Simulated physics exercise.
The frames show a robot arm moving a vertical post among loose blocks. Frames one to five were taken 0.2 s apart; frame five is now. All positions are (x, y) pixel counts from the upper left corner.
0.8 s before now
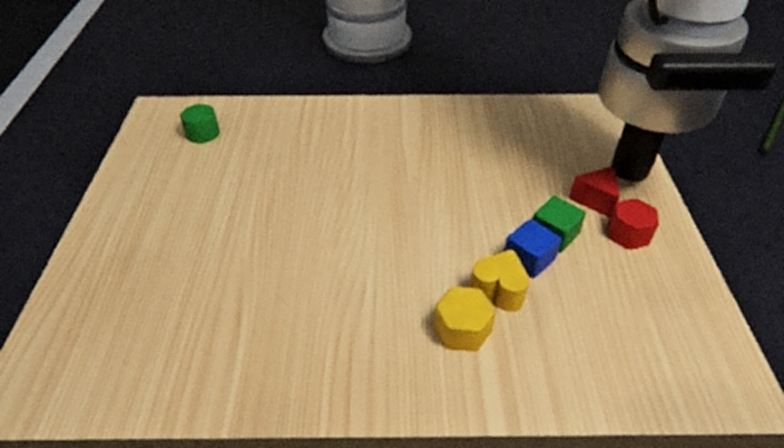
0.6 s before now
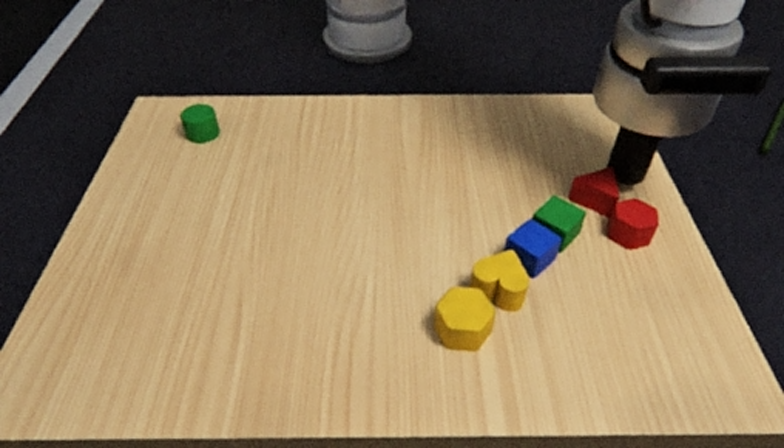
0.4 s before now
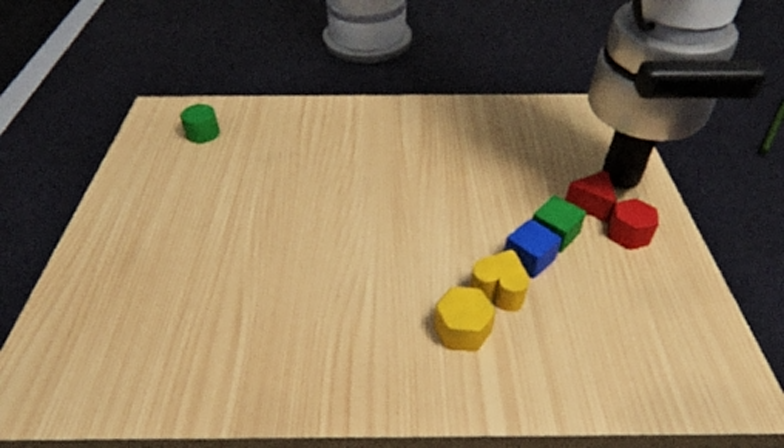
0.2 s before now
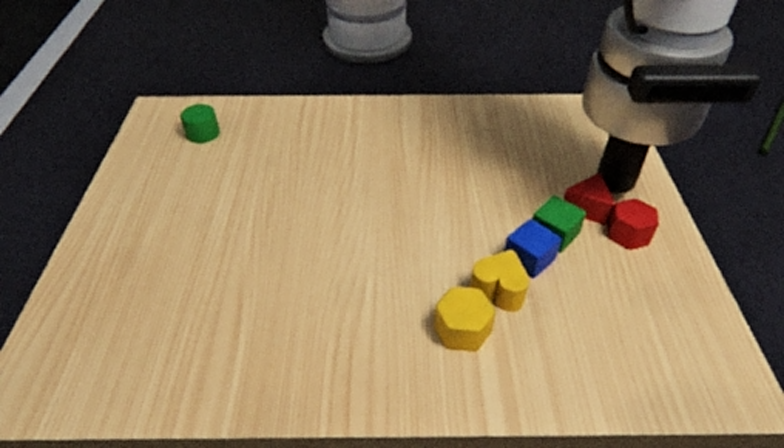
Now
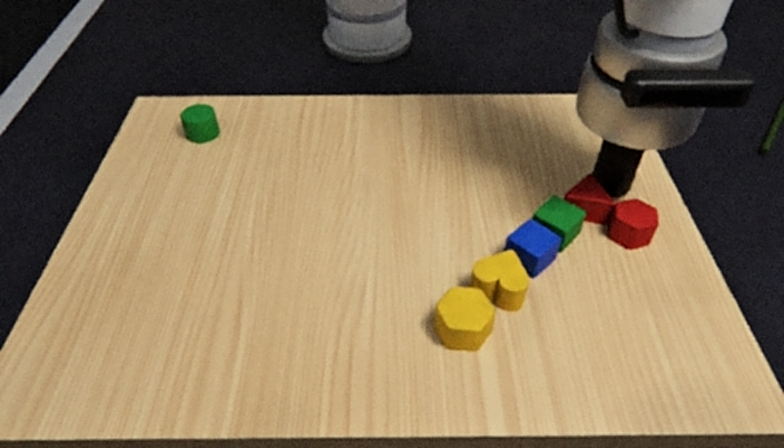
At first, a robot arm's dark vertical post stands just behind a red three-sided block at the right of a wooden board, near a diagonal row of green, blue and yellow blocks. The post then moves slightly left and toward the viewer, nudging the red block a little, while the other blocks stay still.
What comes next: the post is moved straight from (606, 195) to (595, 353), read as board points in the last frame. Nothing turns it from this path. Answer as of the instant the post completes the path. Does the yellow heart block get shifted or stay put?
Still in place.
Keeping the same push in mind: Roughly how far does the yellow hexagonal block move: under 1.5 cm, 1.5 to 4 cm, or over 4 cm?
Covers under 1.5 cm.
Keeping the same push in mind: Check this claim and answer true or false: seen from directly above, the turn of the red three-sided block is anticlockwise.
The claim does not hold.
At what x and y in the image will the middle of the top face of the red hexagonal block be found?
I'd guess (656, 241).
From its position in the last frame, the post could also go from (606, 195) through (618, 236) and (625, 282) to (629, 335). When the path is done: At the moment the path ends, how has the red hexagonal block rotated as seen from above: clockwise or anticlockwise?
From overhead, anticlockwise.
The first path, step by step. One third of the way, post (605, 230); green four-sided block (552, 217); red three-sided block (571, 199), turned 30° clockwise; red hexagonal block (653, 237), turned 60° anticlockwise.
Two thirds of the way, post (601, 282); green four-sided block (551, 217); red three-sided block (571, 199), turned 30° clockwise; red hexagonal block (656, 241), turned 75° anticlockwise.
At the end, post (599, 343); yellow hexagonal block not moved; yellow heart block not moved; green four-sided block (551, 217); red three-sided block (571, 199), turned 30° clockwise; red hexagonal block (656, 241), turned 75° anticlockwise.
